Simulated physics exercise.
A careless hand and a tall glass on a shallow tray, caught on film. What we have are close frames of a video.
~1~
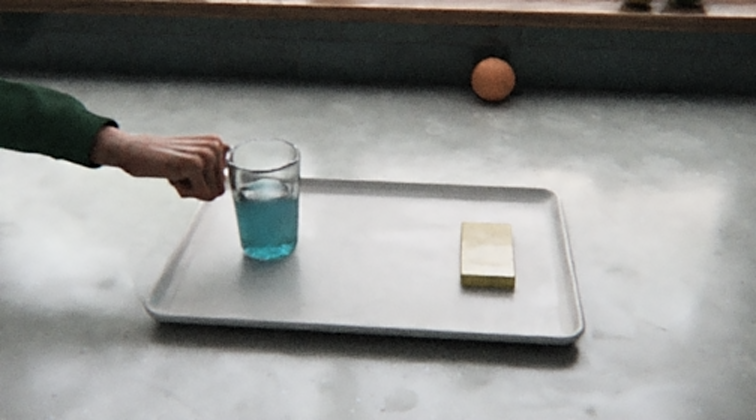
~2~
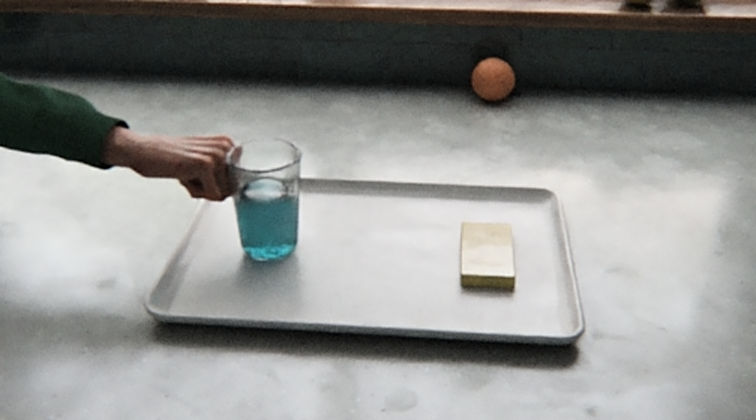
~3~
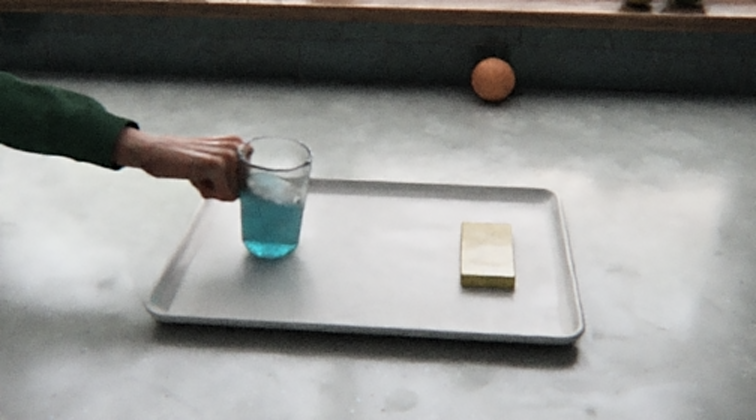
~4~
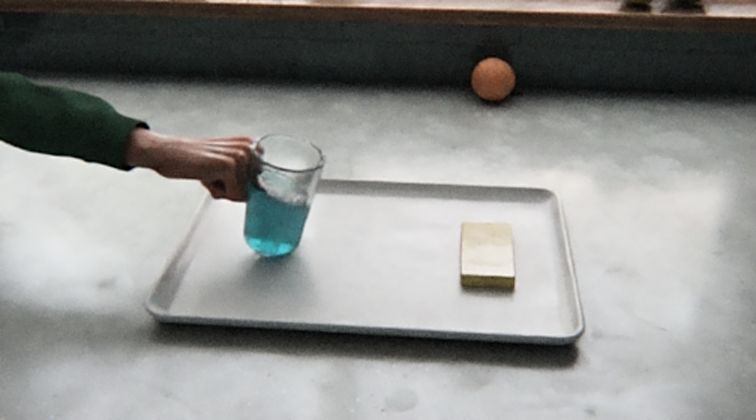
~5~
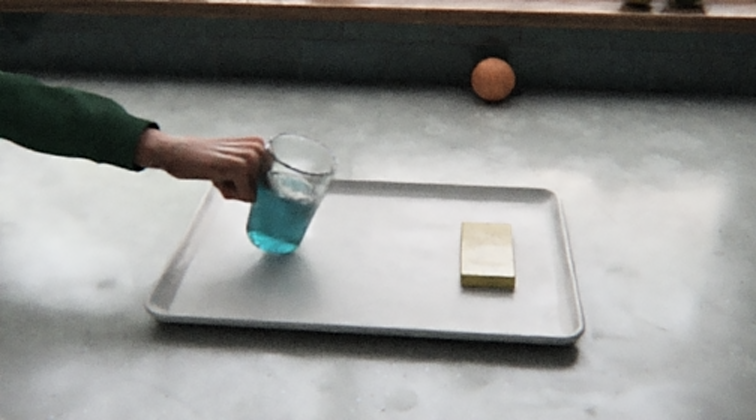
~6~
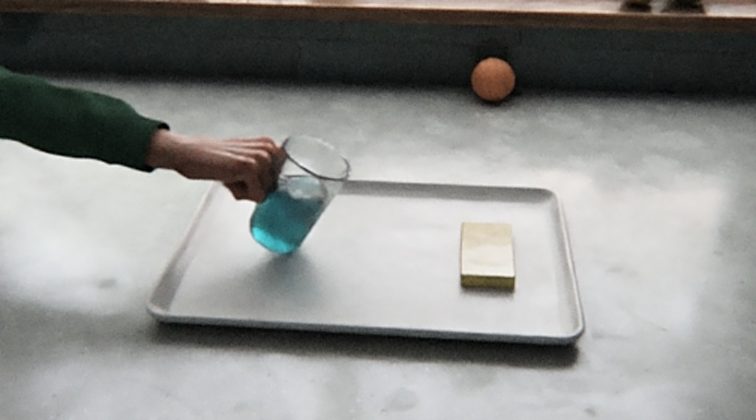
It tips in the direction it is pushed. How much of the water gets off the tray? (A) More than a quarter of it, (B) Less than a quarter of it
Option B: Less than a quarter of it.
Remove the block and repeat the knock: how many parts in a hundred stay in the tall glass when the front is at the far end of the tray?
About 50 %.
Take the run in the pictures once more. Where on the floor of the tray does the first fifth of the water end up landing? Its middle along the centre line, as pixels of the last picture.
I'd mark it somewhere close to pixel (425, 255).
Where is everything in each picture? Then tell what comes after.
The first picture shows tilt 0°; right rim (298, 158); surface from (238, 187) to (296, 190); the tray's far rim is at (569, 255); a block is fixed to the tray further along.
The second picture shows tilt 0°; right rim (298, 158); surface from (238, 187) to (296, 190).
The third picture shows tilt 6°; right rim (310, 160); surface from (245, 175) to (302, 193).
The fourth picture shows tilt 13°; right rim (322, 163); surface from (254, 167) to (310, 194).
The fifth picture shows tilt 20°; right rim (335, 167); surface from (262, 174) to (319, 193).
The sixth picture shows tilt 28°; right rim (348, 173); surface from (268, 184) to (330, 189).
A moment on, the tall glass is falling and 100 per cent is in the glass, 0 on the tray and 0 above or beyond its rim.
Next, the tall glass lies on its side and 70 per cent is in the glass, 11 on the tray and 19 above or beyond its rim.
Then the tall glass lies on its side and 34 per cent is in the glass, 45 on the tray and 21 above or beyond its rim.
Later the tall glass lies on its side and 18 per cent is in the glass, 69 on the tray and 13 above or beyond its rim.
In the end 89 per cent is held by tray and glass, 11 is off the tray.
